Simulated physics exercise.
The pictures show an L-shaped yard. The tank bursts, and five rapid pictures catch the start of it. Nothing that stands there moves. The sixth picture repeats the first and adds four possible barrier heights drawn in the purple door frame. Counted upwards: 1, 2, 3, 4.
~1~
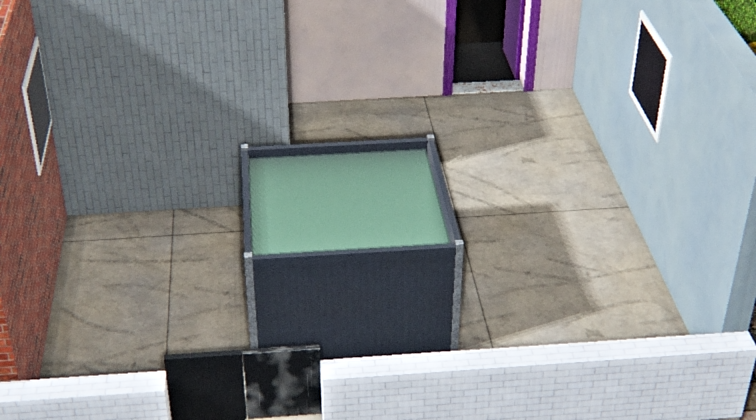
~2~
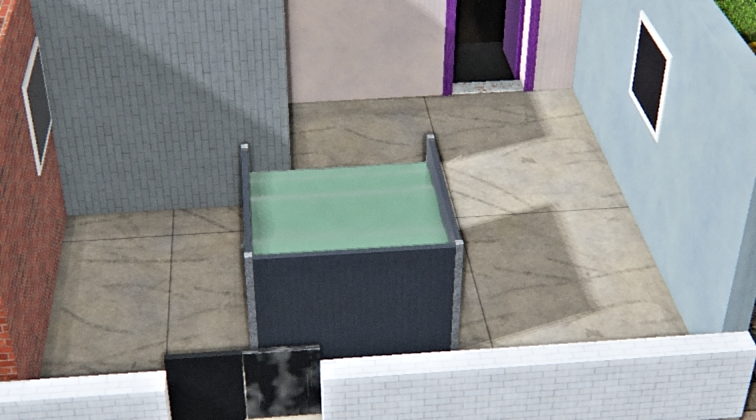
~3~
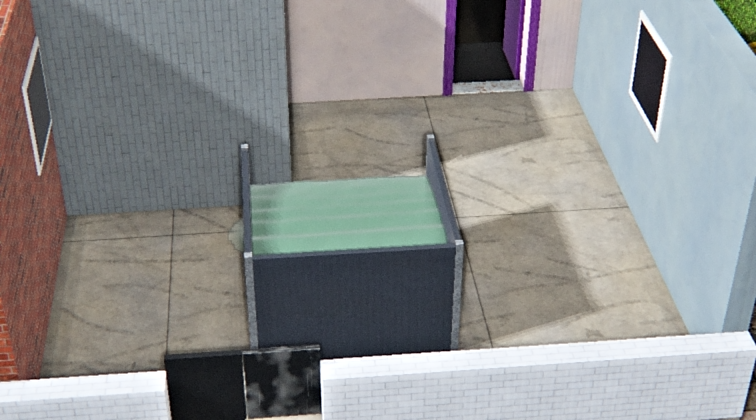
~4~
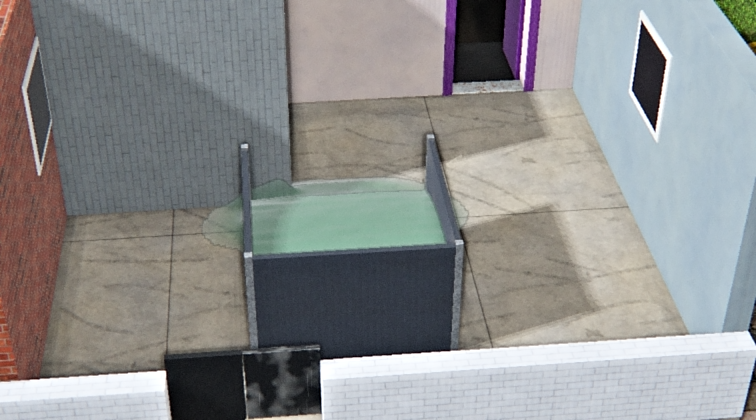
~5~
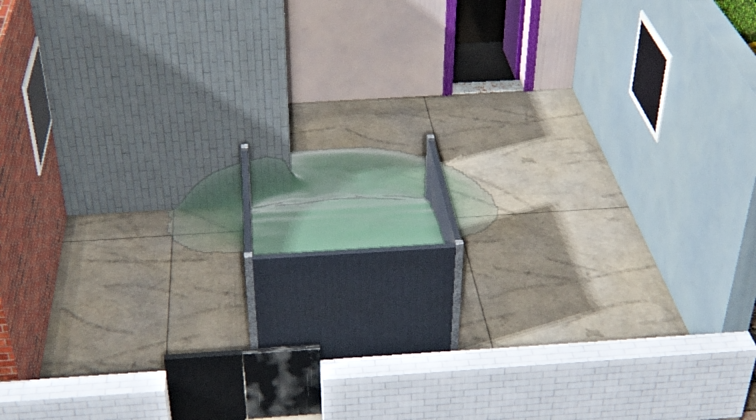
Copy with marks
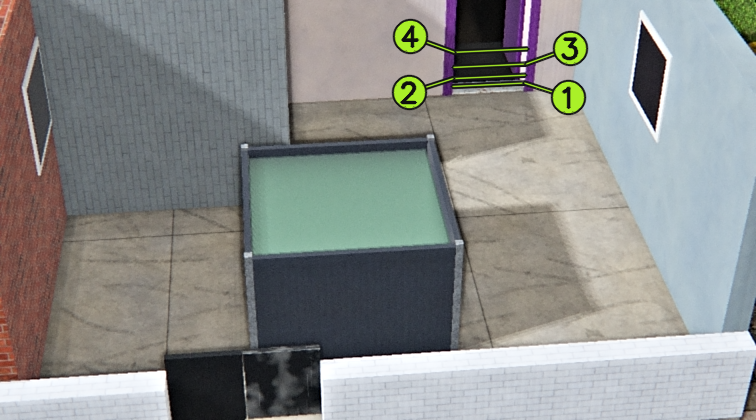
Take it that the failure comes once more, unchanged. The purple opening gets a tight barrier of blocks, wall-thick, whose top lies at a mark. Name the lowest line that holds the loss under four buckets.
The limit is 3.
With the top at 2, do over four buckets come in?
Yes, it does.
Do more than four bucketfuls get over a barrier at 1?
Yes.
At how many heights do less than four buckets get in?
Two.
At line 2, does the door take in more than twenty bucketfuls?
No, less.
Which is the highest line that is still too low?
2.
On the marked copy, 1 at (488, 84); 2 at (489, 76); 3 at (489, 65); 4 at (490, 50); from the bottom up 1, 2, 3, 4.
With 1, dozens of bucketfuls pour in.
With 2, about 8 bucketfuls get in.
With 3, a splash gets over, under a bucket.
With 4, nothing gets over.
